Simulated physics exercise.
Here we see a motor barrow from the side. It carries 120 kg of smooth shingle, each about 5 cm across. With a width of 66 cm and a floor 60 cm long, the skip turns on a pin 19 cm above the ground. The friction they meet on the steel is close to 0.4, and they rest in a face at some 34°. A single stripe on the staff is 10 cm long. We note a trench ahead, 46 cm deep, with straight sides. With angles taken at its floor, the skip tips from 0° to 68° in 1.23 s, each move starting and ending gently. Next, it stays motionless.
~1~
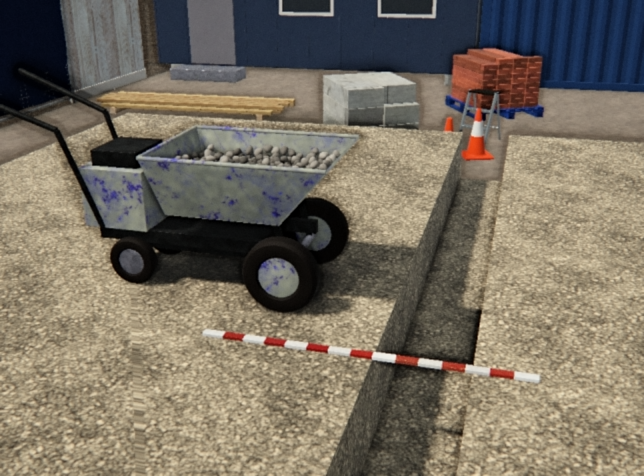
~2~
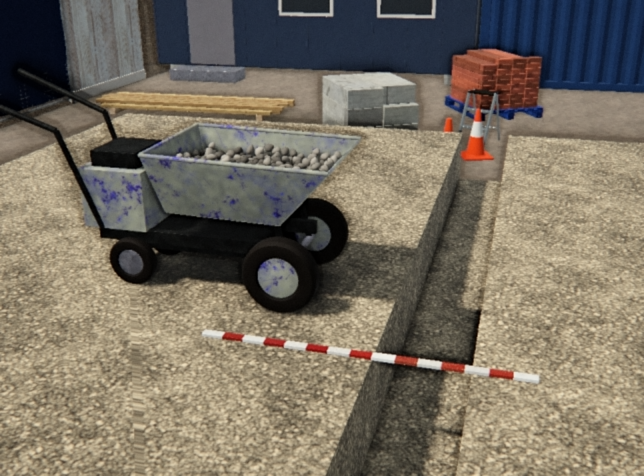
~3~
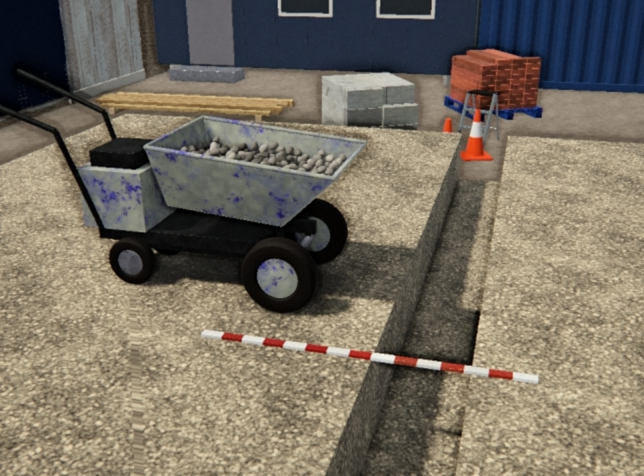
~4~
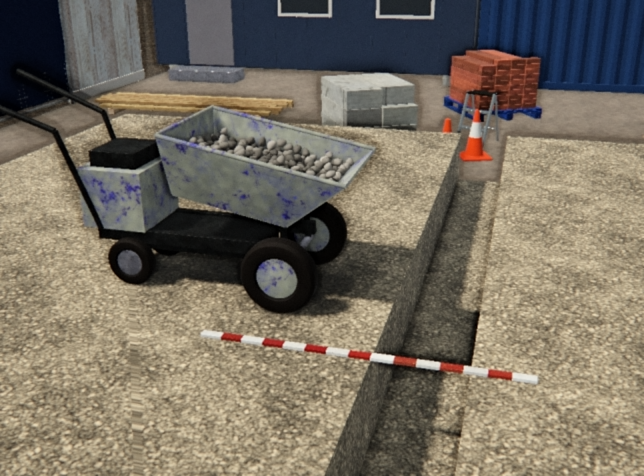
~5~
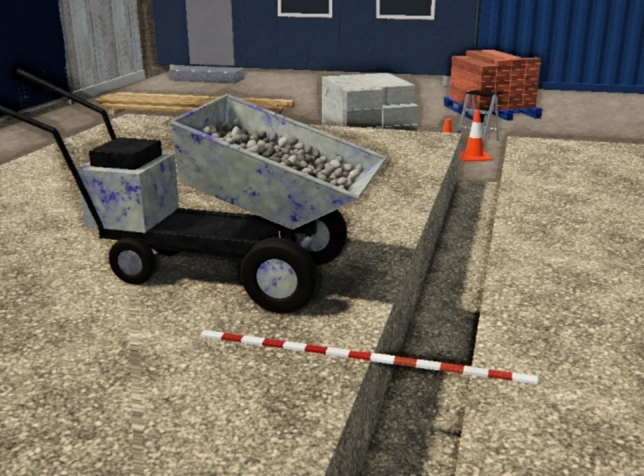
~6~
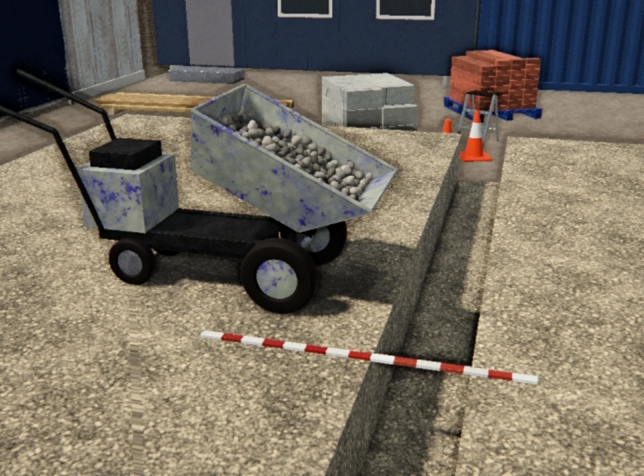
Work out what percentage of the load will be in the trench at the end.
It comes to roughly 93 percent of the load.
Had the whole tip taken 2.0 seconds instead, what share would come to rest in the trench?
It would come to roughly 100 per cent.
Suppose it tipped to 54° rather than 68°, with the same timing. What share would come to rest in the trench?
Share in trench: Approx. 70%.
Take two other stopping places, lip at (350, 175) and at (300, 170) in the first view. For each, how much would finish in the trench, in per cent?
The first gives about 70 percent and the second about 100 percent.
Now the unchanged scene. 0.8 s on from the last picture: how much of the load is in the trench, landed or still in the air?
40 per cent or so by then.
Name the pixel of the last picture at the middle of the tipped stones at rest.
Roughly at (445, 372).
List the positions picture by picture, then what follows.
The first picture shows lip at (326, 172), floor tilted 0°, highest stones at (263, 157).
The second picture shows lip at (328, 174), floor tilted 1°, highest stones at (244, 157).
In the third picture, the skip is at 5°, its lip at (335, 179); the top of the load is at (227, 150).
In the fourth picture, the skip is at 11°, its lip at (346, 187); the top of the load is at (216, 142).
In the fifth picture, the skip is at 18°, its lip at (359, 198); the top of the load is at (229, 132).
The sixth picture shows lip at (371, 212), floor tilted 26°, highest stones at (238, 122).
Then, 0.4 s after the last picture the floor is at 57°, 100 % in the skip; the foremost stones are at (397, 245).
Then, 0.8 s after the last picture the floor is at 68°, 58 % in the skip, 41 % in the trench, 1 % past the trench; the foremost stones are at (486, 306).
Then, 1.2 s after the last picture the floor is at 68°, 20 % in the skip, 74 % in the trench, 7 % past the trench; the foremost stones are at (577, 310).
Then, 3.1 s after the last picture the floor is at 68°, 0 % in the skip, 93 % in the trench, 7 % past the trench; the foremost stones are past the picture's edge.
